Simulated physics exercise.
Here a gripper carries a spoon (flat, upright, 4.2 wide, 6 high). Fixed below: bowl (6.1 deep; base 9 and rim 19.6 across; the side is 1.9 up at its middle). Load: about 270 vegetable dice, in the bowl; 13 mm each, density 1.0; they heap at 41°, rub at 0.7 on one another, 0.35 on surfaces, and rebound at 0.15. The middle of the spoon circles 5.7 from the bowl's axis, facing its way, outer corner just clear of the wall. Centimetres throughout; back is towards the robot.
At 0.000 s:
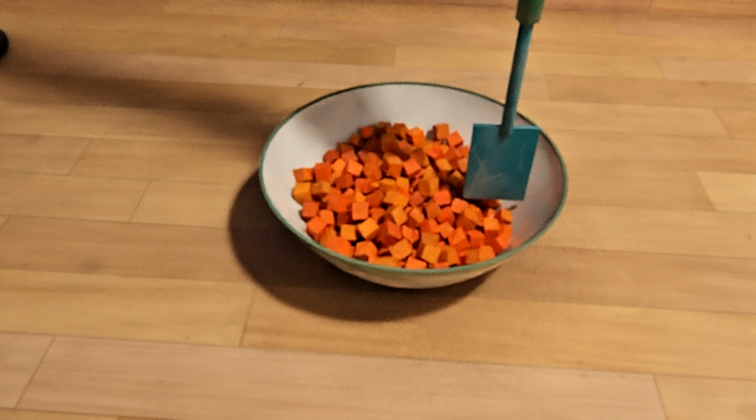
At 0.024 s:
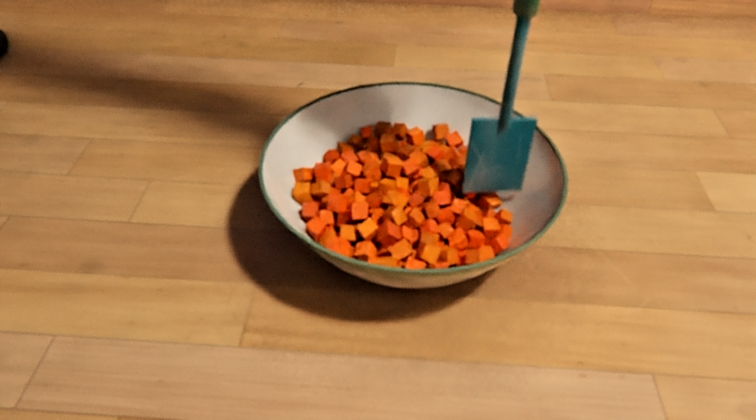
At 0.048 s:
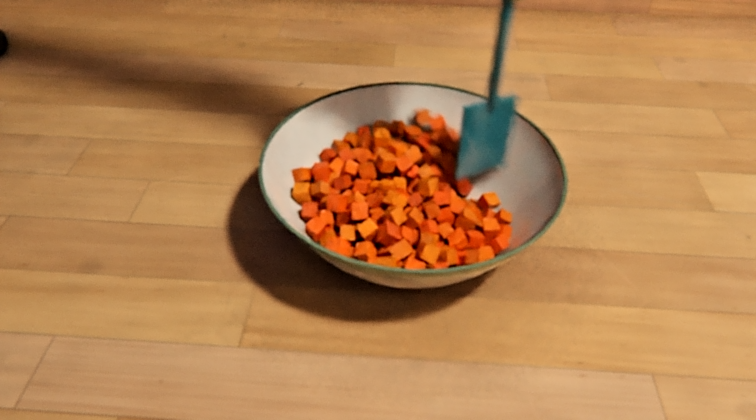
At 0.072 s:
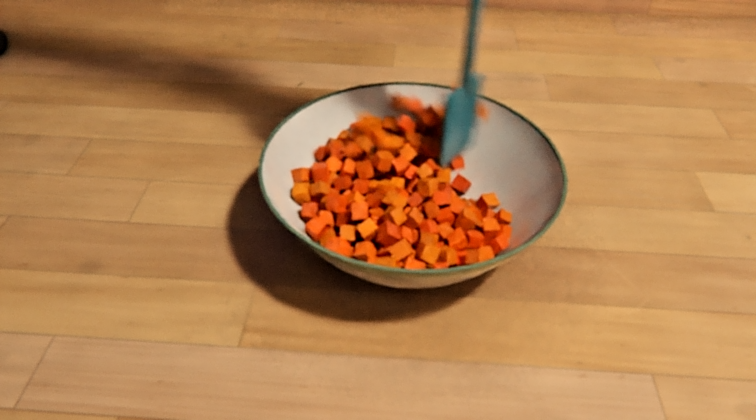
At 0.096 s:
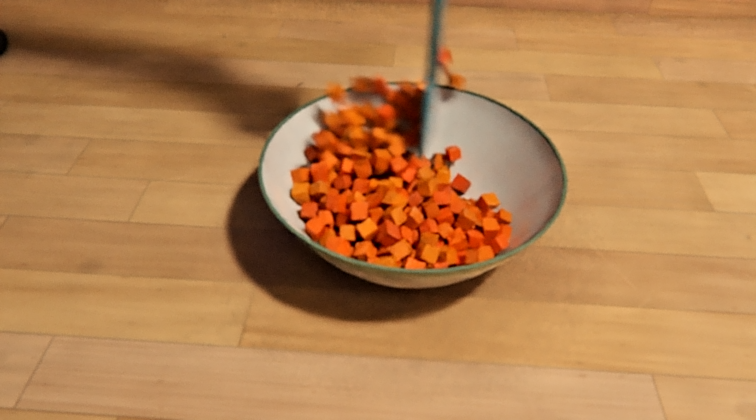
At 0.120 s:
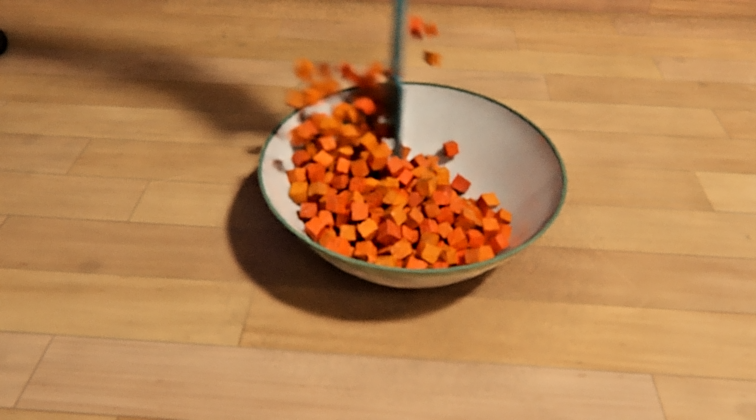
A bowl of orange cubes sits still as a teal spatula sweeps left, flinging some upward.
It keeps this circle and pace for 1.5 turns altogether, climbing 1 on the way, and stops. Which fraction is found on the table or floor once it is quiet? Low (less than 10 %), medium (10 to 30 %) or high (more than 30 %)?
On the table or floor the share is high, more than 30 %.
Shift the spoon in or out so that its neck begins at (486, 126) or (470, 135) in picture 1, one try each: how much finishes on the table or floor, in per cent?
Some 60 and 40 per cent.
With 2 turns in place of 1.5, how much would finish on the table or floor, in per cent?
It would be near 45 per cent.
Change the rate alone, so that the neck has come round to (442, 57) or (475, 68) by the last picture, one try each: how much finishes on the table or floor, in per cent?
Some 30 and 20 per cent.
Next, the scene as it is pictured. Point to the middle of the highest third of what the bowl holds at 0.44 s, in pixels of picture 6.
Around (408, 149).
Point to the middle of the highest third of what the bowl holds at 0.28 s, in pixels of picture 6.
At about (435, 231).
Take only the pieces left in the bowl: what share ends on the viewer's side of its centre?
Some 55 per cent.
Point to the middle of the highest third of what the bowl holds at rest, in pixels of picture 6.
Near (392, 217).
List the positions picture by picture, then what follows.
Spoon neck at (511, 105), 0° round; upper third of the load around (394, 190), from x 305 to 510, top at y 130; 267 in the bowl, in the first frame.
Spoon neck at (509, 98), 8° round; upper third of the load around (394, 190), from x 305 to 510, top at y 130, in the second frame.
Spoon neck at (495, 80), 29° round; upper third of the load around (396, 174), from x 300 to 505, top at y 115, in the third frame.
Spoon neck at (468, 65), 54° round; upper third of the load around (395, 168), from x 300 to 505, top at y 90, in the fourth frame.
Spoon neck at (434, 55), 79° round; upper third of the load around (385, 166), from x 300 to 505, top at y 55; 266 in the bowl, 1 in flight or on the tool, in the fifth frame.
Spoon neck at (397, 53), 104° round; upper third of the load around (360, 159), from x 295 to 505, top at y 30; 262 in the bowl, 5 in flight or on the tool, in the sixth frame.
After 0.28 s, 270° round, highest piece 12 above the table; 214 in the bowl, 8 on the table or floor, 45 in flight or on the tool.
After 0.44 s, 76° round, highest piece 8 above the table; 185 in the bowl, 63 on the table or floor, 19 in flight or on the tool.
After 0.72 s, 180° round, highest piece 5 above the table; 168 in the bowl, 99 on the table or floor.
After 1.42 s, 180° round, highest piece 5 above the table; 168 in the bowl, 99 on the table or floor.
At rest, 168 in the bowl, 99 on the table or floor. That is 37 % on the table or floor.
